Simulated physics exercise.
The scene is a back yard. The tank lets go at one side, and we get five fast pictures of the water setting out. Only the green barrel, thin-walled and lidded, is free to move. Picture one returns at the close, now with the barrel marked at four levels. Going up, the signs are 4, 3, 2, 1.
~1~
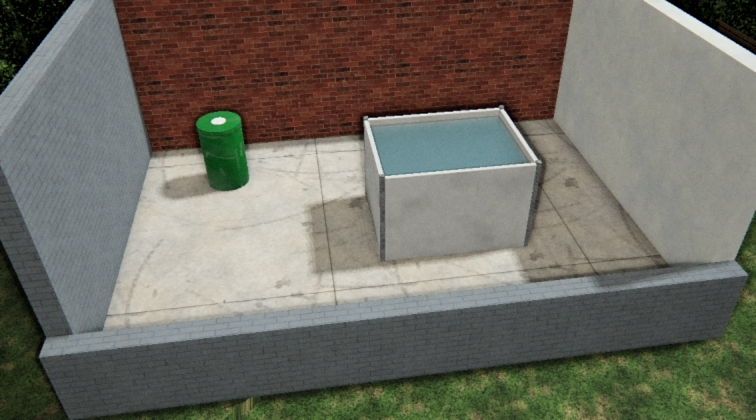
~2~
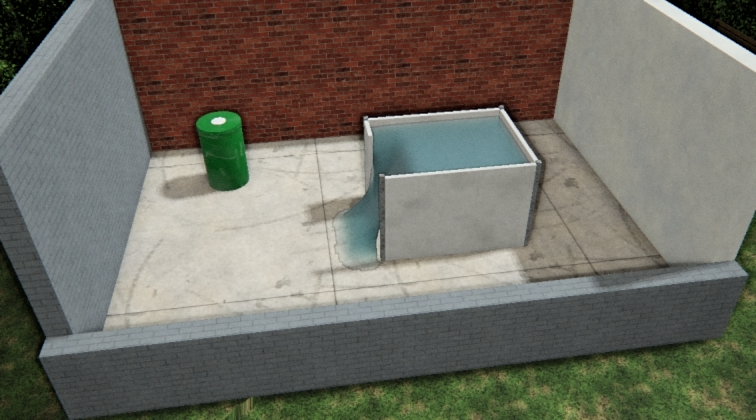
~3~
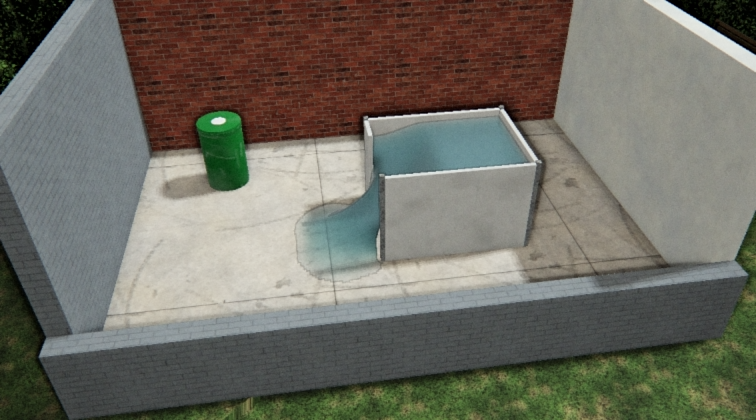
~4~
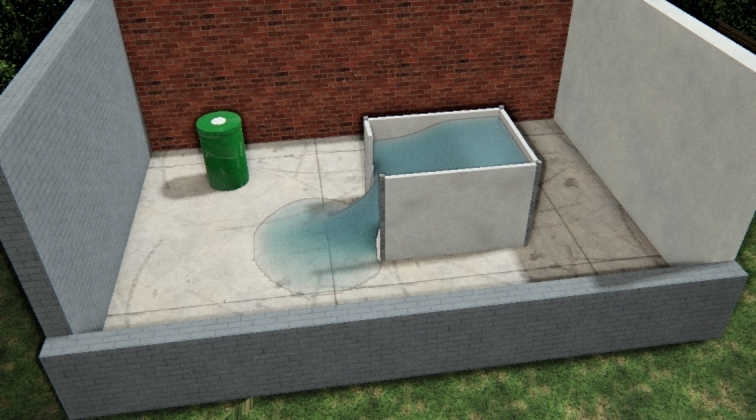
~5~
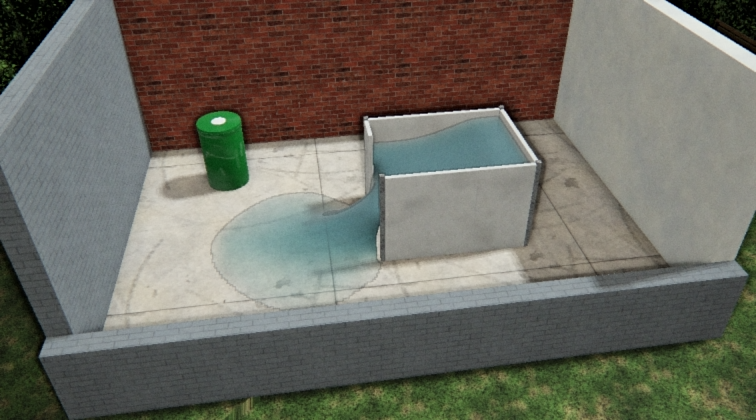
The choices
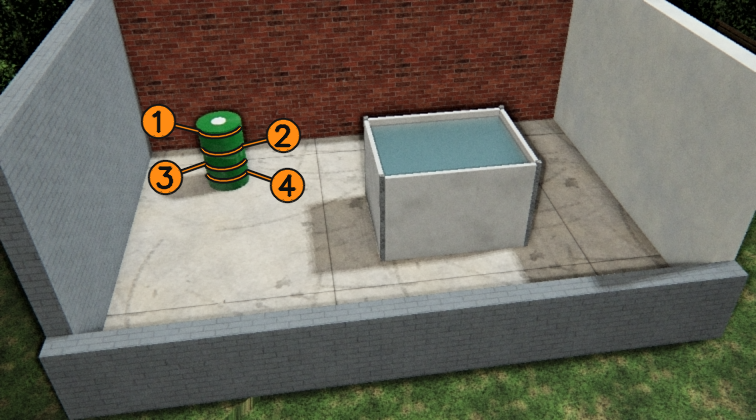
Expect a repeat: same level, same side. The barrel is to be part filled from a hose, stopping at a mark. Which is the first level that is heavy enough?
Mark 3 just does it.
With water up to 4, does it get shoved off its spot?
Yes.
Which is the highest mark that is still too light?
4.
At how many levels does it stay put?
Three of the four.
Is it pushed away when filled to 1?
No, not at all.
In orange, 1 at (218, 136); 2 at (221, 154); 3 at (224, 169); 4 at (226, 180); from the bottom up 4, 3, 2, 1.
For mark 1, it does not move.
For mark 2, it does not move.
For mark 3, it does not move.
For mark 4, it is pushed about twice its own width away.
